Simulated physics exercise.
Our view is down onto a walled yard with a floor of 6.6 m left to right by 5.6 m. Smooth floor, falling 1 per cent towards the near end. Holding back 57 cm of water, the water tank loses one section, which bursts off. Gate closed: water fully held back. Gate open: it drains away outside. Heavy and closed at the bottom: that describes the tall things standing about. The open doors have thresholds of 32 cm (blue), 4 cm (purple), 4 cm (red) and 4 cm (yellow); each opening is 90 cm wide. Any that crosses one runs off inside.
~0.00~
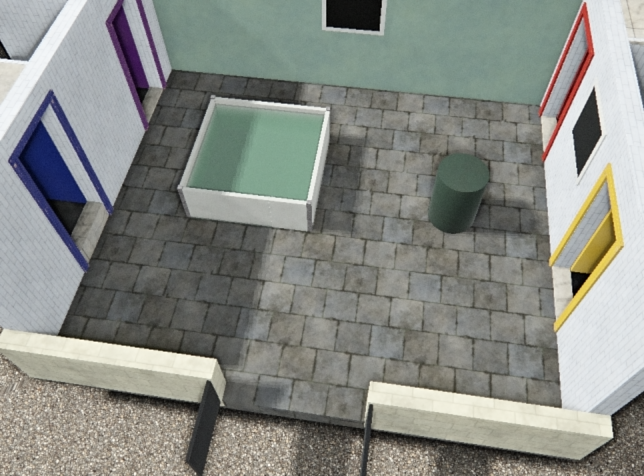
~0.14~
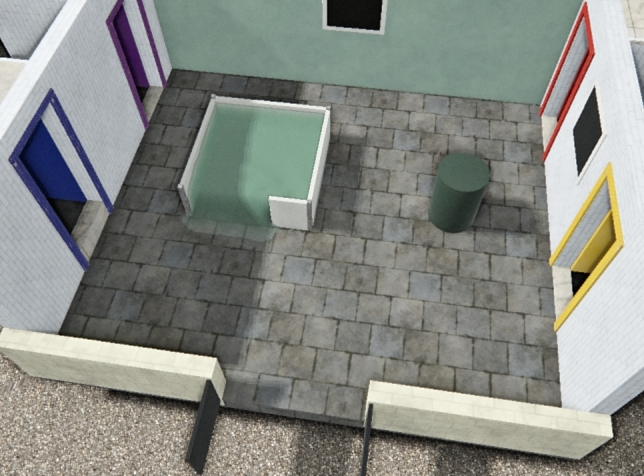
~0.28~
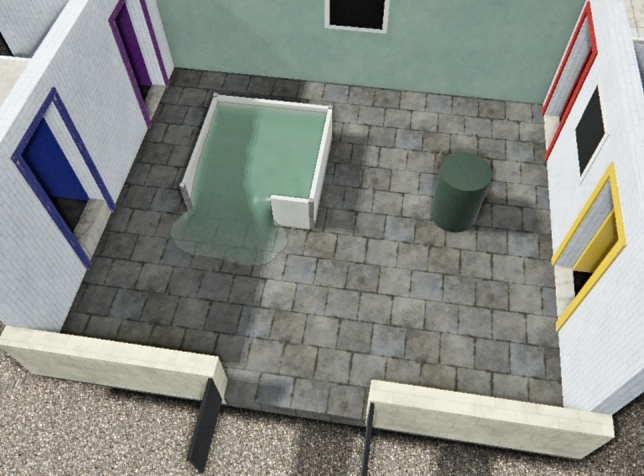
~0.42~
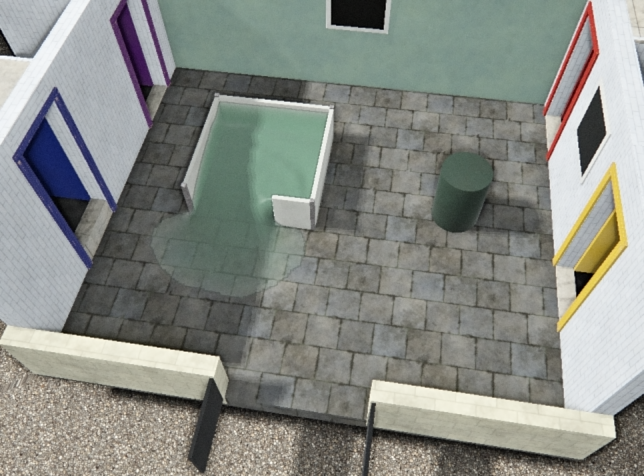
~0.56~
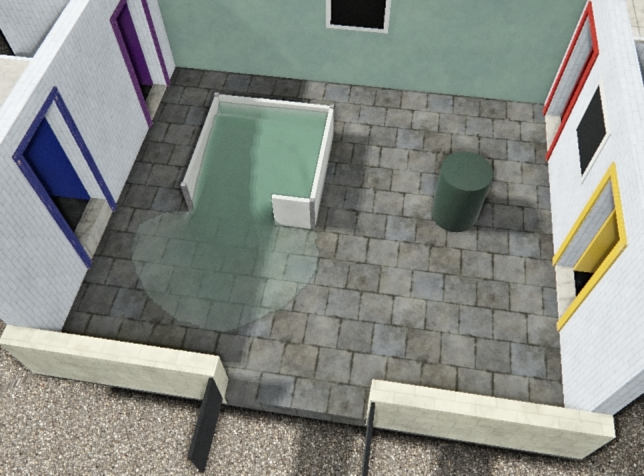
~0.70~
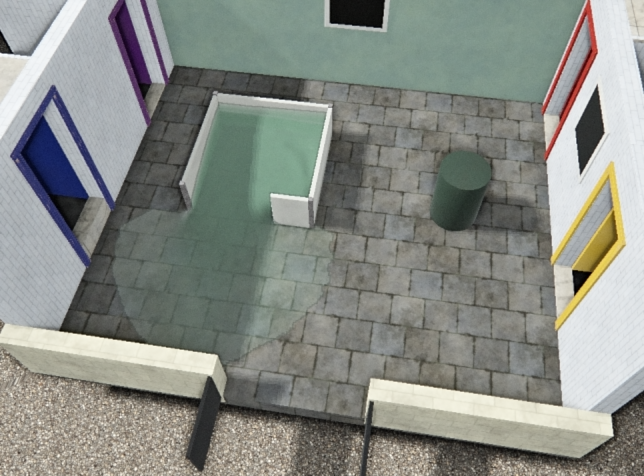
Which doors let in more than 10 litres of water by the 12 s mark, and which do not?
By then, the blue door does not, the purple door lets in more than that, the red door does not, the yellow door does not.
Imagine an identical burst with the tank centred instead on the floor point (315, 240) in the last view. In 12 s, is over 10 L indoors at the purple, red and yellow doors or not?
Purple: Within limit; red: Within limit; yellow: Within limit.
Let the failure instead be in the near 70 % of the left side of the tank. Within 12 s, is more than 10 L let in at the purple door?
Then purple exceeds it.
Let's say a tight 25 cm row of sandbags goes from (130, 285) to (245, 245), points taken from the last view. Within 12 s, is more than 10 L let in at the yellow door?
Then, at yellow, the limit is surpassed.
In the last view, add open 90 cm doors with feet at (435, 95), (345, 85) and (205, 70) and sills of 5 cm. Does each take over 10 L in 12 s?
Check each in turn: The first fails, the second fails, the third succeeds.
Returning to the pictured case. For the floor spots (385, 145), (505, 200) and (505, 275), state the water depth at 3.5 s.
0, 0 and 0 cm, respectively.
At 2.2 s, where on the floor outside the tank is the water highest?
Spot: Approx. (104, 358).
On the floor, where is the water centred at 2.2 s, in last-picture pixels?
It lies at roughly (212, 244) in pixels.
After 1.4 s water covers 25 % of the floor and is deepest (30 cm) near (157, 366); blue door 4 cm at the sill, 0 L in, purple door not reached, red door not reached, yellow door not reached.
After 2.2 s water covers 25 % of the floor and is deepest (39 cm) near (104, 358); blue door 5 cm at the sill, 0 L in, purple door not reached, red door not reached, yellow door not reached.
After 3.5 s water covers 30 % of the floor and is deepest (20 cm) near (52, 350); blue door 13 cm at the sill, 0 L in, purple door not reached, red door not reached, yellow door not reached.
After 7.0 s water covers 60 % of the floor and is deepest (12 cm) near (52, 350); blue door 8 cm at the sill, 0 L in, purple door 7 cm at the sill, 2 L in, red door not reached, yellow door 5 cm at the sill, 0 L in.
After 12.0 s water covers 90 % of the floor and is deepest (6 cm) near (52, 350); blue door 4 cm at the sill, 0 L in, purple door 5 cm at the sill, 28 L in, red door 2 cm at the sill, 0 L in, yellow door 4 cm at the sill, 1 L in.
